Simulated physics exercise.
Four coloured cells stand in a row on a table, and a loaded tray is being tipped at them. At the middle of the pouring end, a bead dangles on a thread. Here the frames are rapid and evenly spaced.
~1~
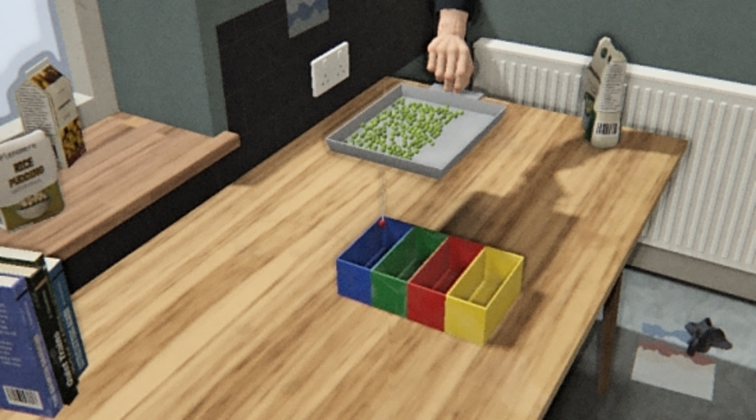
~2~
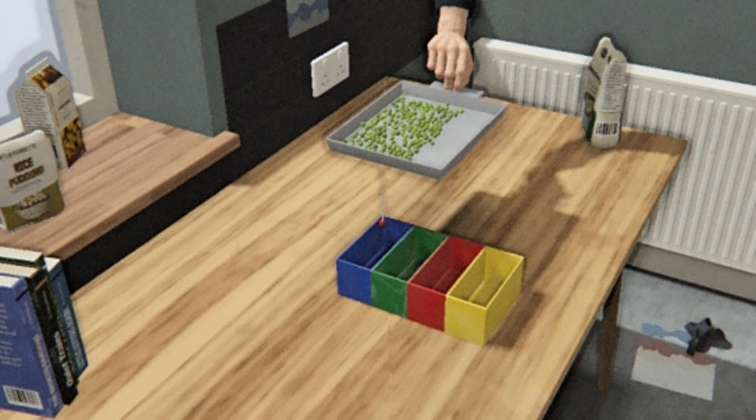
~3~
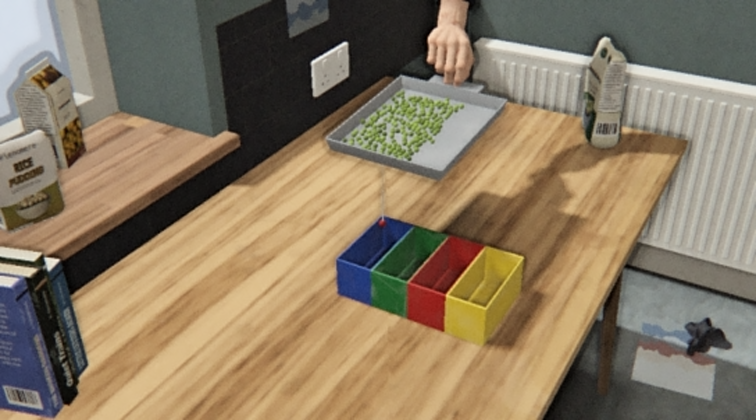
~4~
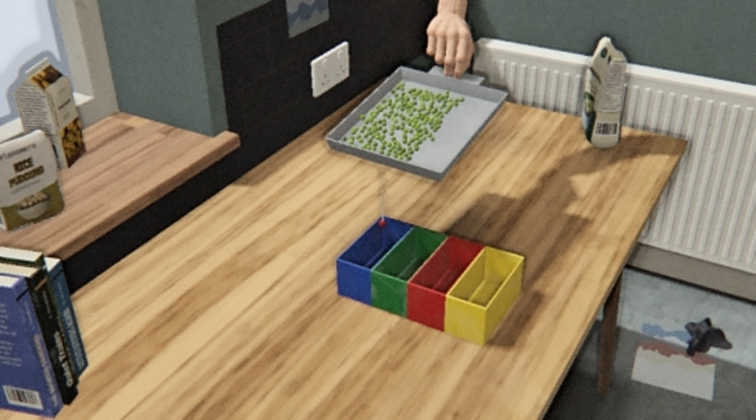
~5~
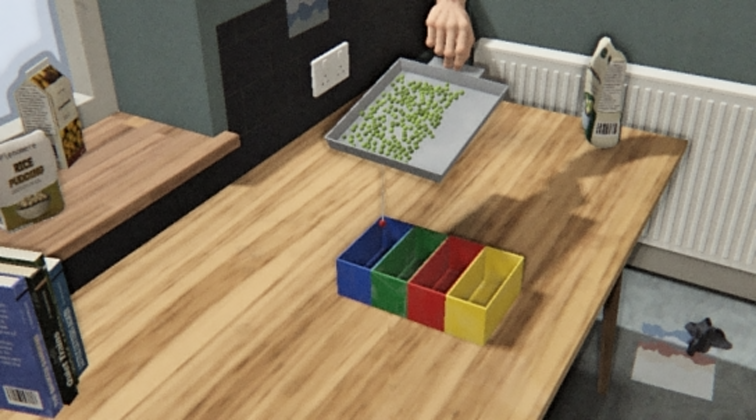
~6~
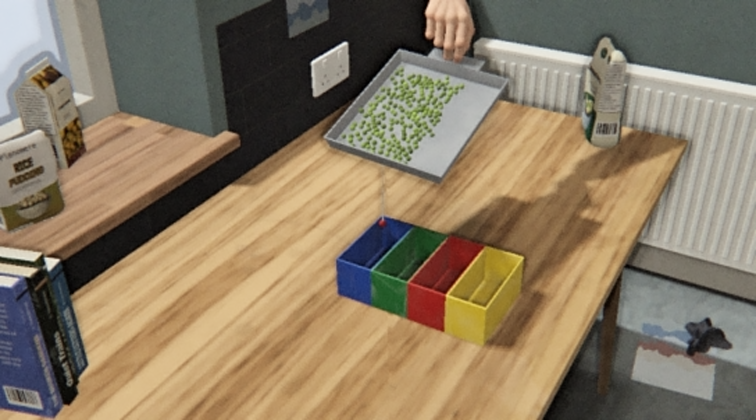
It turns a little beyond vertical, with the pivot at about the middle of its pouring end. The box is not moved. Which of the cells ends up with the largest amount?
The green cell ends up with the largest amount.
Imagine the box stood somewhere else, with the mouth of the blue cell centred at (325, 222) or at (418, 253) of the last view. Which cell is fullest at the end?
Attempt 1 - yellow; attempt 2 - that blue cell.
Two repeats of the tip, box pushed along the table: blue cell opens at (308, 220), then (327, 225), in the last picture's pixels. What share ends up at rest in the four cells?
It would be roughly 70 per cent for the first and roughly 100 per cent for the second.
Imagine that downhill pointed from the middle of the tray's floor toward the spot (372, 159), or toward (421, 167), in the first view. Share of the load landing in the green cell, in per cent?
Lab note: Try 1 = 0 %, try 2 = 60 %.
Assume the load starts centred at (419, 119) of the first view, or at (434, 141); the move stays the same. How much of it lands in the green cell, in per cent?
Try 1: 60 %; try 2: 60 %.
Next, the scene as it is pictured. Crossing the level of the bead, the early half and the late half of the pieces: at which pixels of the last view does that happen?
Early-half point (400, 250); late-half point (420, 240).
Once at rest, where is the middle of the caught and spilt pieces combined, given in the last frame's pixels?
I'd mark it at roughly (399, 290).
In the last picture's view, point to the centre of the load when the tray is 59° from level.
The middle of the pieces lands at roughly (399, 149).
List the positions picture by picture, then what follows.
In the first picture, corners of the pouring end near (330, 138) and (440, 167), level; middle of the load near (408, 128), dried peas; bead on its thread near (383, 223); blue cell near (354, 279); green cell near (390, 291); red cell near (427, 304); yellow cell near (465, 317).
In the second picture, corners of the pouring end near (330, 138) and (440, 167), level; middle of the load near (408, 127).
In the third picture, corners of the pouring end near (330, 138) and (440, 168), tipped barely, lowest at the right corner; middle of the load near (408, 124).
In the fourth picture, corners of the pouring end near (330, 137) and (440, 170), tipped a little, lowest at the right corner; middle of the load near (408, 120).
In the fifth picture, corners of the pouring end near (329, 137) and (440, 172), tipped a little, lowest at the right corner; middle of the load near (407, 116).
In the sixth picture, corners of the pouring end near (329, 136) and (440, 173), tipped clearly, lowest at the right corner; middle of the load near (407, 113); blue cell near (354, 279); green cell near (390, 291); red cell near (427, 304); yellow cell near (465, 317).
Shortly afterwards, tray tipped steeply; all but a few on the tray; only a few falling or outside the box.
Next, tray tipped right over; all but a few on the tray; only a few in the green cell; only a few in the red cell; only a few in the blue cell; only a few falling or outside the box.
Some moments later, tray tipped past a quarter turn; near half in the green cell; near a quarter in the blue cell; near a quarter in the red cell; a little falling or outside the box.
In the end, tray tipped past a quarter turn; near half in the green cell; near a quarter in the blue cell; near a quarter in the red cell; none at all in the yellow cell; a little outside the box.
